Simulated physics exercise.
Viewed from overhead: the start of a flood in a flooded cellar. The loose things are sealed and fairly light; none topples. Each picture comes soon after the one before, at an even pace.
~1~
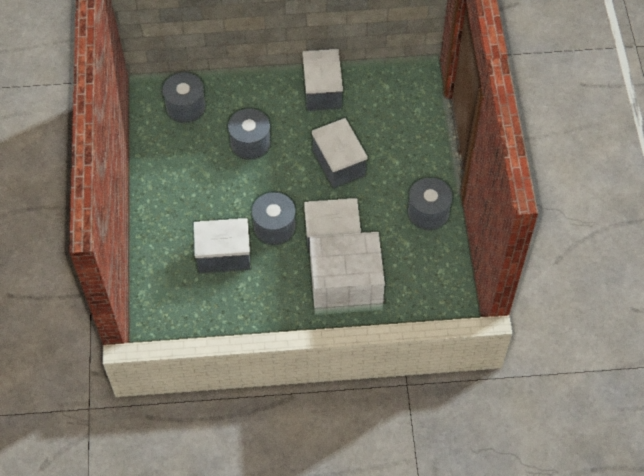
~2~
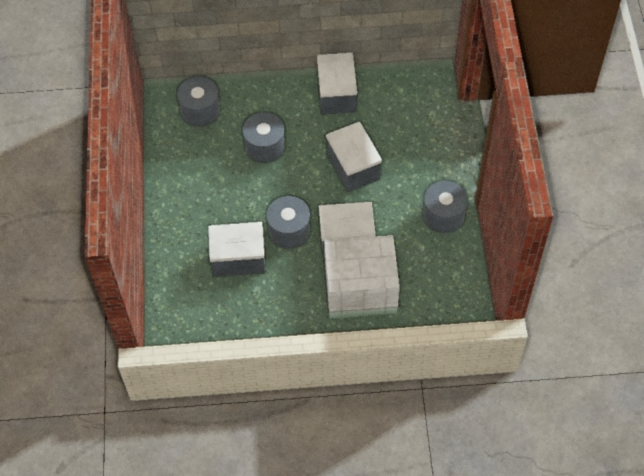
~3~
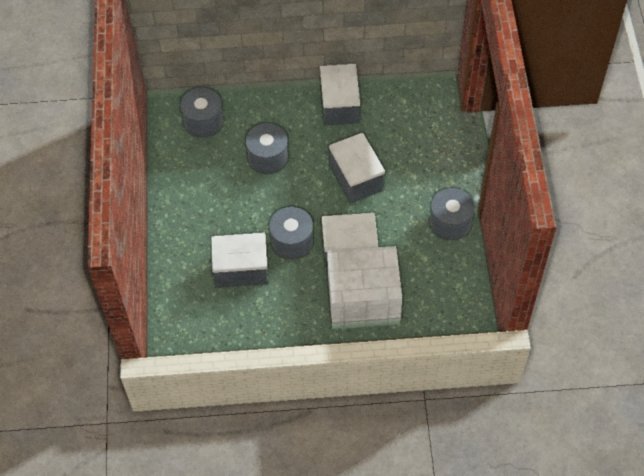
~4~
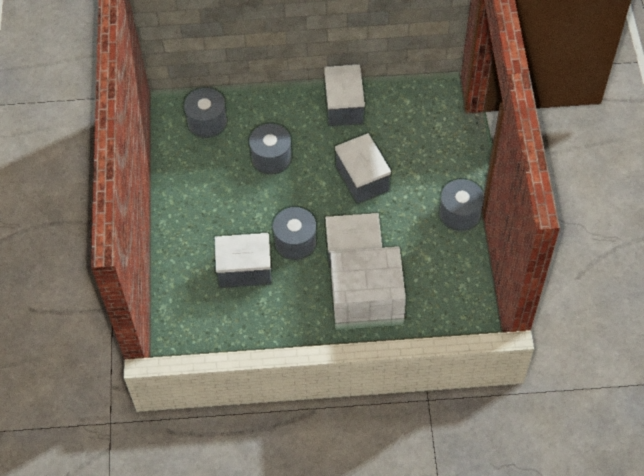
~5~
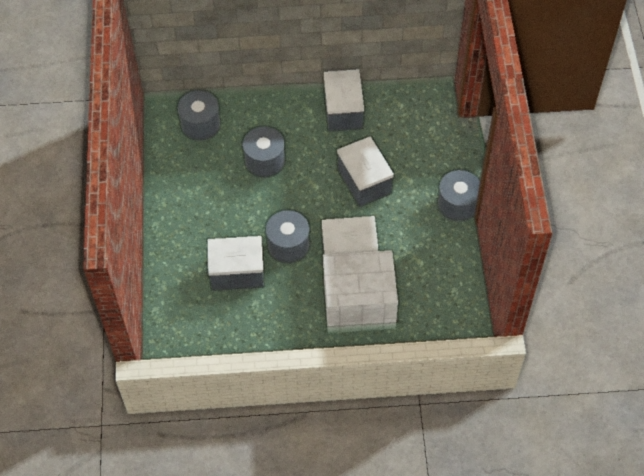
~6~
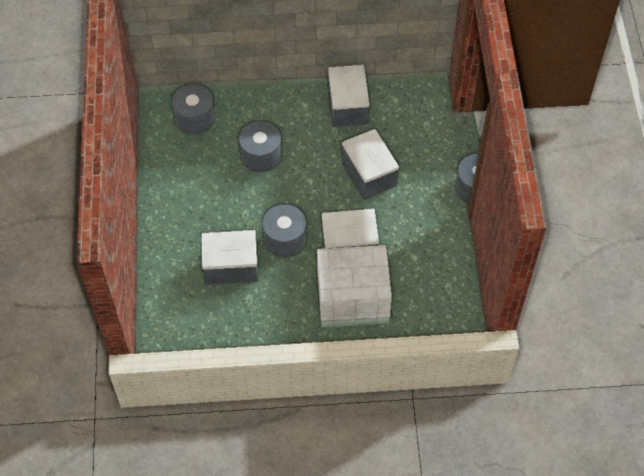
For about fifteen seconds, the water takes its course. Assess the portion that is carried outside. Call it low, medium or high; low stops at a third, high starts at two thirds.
High.
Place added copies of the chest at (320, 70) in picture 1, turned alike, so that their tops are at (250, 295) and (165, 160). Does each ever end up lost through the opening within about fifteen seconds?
Well, the first one never leaves, but the second one never leaves.
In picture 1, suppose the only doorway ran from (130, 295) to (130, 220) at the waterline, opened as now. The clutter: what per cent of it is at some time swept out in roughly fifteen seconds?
That would be near 40 per cent of the things.
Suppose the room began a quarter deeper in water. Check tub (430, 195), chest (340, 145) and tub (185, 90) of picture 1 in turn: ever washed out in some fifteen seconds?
Result per object, as listed: Washed away / washed away / retained.
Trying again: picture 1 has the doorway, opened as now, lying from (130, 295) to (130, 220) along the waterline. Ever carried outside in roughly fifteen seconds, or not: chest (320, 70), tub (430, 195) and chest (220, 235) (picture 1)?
The three read no escape, no escape and escape, respectively.
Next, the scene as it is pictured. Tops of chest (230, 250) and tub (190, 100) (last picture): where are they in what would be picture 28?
I'd say close to (336, 196) and close to (270, 92).
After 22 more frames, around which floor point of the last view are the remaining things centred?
Mean position: About (356, 159).
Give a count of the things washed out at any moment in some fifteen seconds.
That works out to 6.
A moment on, 1 of 8 are out; 7 afloat.
Next, 3 of 8 are out; 5 afloat.
Later, 5 of 8 are out; 3 afloat.
In the end, 6 of 8 are out; 2 afloat.
